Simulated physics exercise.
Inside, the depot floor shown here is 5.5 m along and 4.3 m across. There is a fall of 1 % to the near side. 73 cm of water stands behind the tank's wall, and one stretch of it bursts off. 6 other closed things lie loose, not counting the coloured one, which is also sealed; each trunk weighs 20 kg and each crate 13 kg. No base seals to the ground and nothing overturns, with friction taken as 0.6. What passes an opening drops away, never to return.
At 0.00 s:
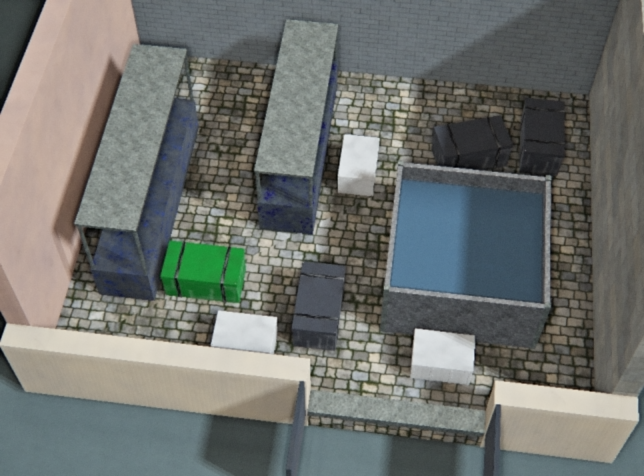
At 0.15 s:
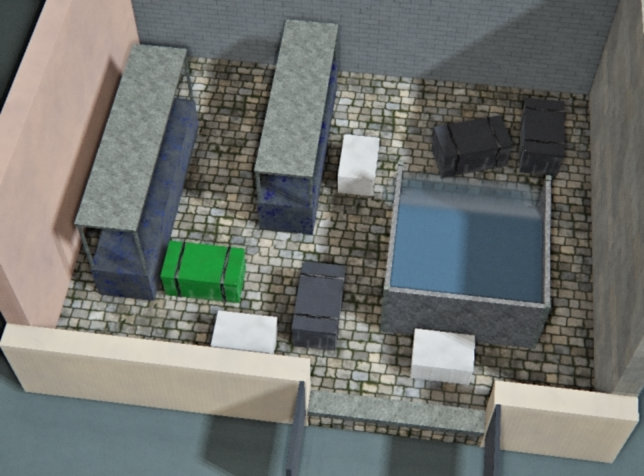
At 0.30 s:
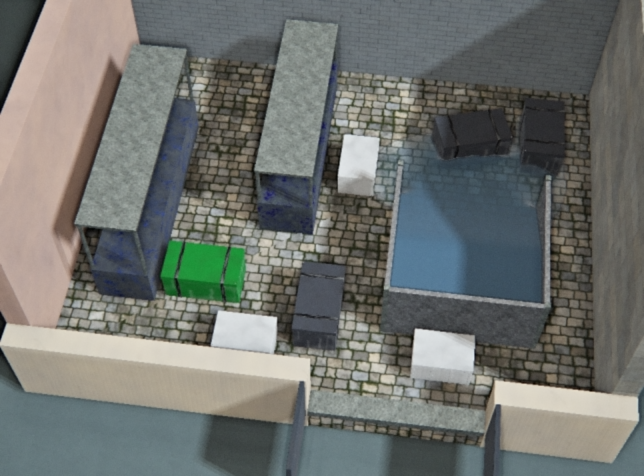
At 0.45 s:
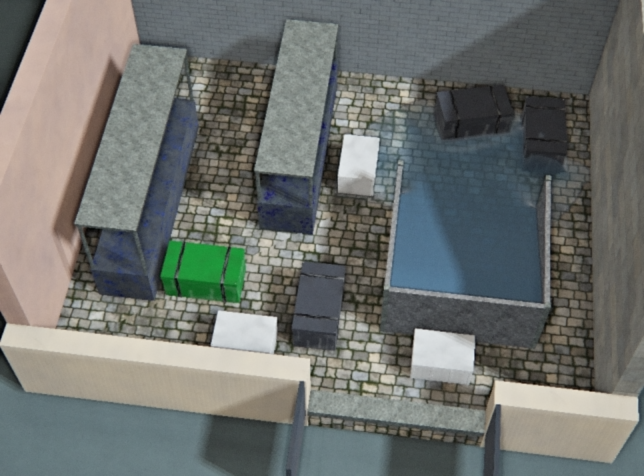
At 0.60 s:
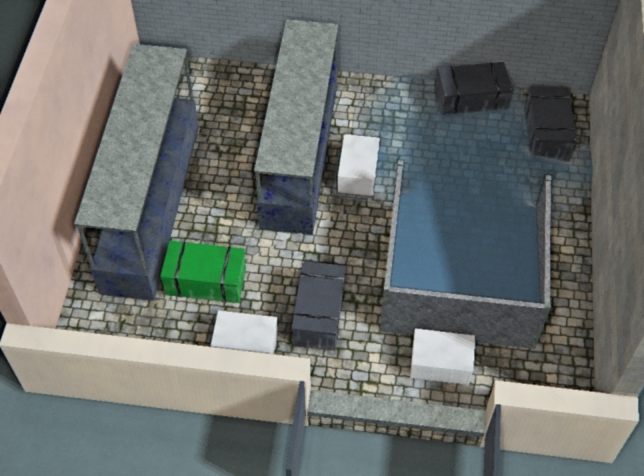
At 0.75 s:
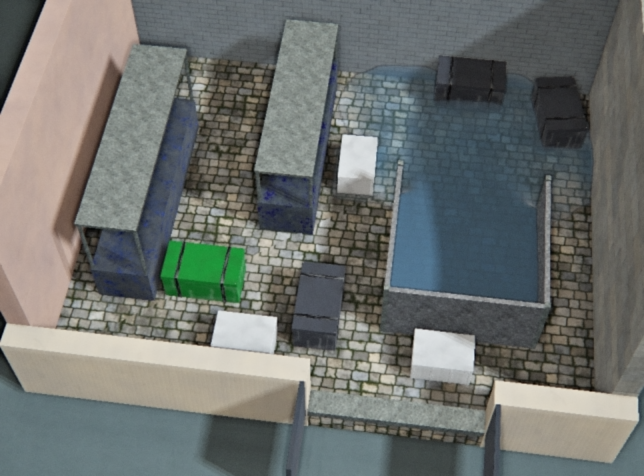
The square stone tank lost its back wall and water spread over the cobbles behind it, pushing two dark trunks back toward the far corner, while the green trunk and white boxes stayed still.
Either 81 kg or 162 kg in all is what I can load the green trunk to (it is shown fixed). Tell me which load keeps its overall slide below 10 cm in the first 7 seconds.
I'd bet the lighter pick is sufficient.
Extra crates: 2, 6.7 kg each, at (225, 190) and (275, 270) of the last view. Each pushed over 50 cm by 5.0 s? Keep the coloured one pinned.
Within, within.
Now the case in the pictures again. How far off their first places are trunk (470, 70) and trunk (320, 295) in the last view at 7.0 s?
Log: Item 1 = 30 cm; item 2 = 80 cm.
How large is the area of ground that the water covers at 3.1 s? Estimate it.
About 15 m2 is covered.
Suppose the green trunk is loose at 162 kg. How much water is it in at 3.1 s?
Something like 0 centimetres.
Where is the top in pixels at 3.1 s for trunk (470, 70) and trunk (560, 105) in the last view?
Estimated pixels: (435, 74) and (533, 176).
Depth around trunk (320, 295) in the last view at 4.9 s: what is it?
I'd say some 7 cm.
After 1.4 s the green trunk would be 0 cm from its start with 81 kg and 0 cm from its start with 162 kg; 0 cm of water round it then.
After 3.1 s the green trunk would be 0 cm from its start with 81 kg and 0 cm from its start with 162 kg; 0 cm of water round it then.
After 4.9 s the green trunk would be 0 cm from its start with 81 kg and 0 cm from its start with 162 kg; 2 cm of water round it then.
After 7.0 s the green trunk would be 0 cm from its start with 81 kg and 0 cm from its start with 162 kg; 7 cm of water round it then.
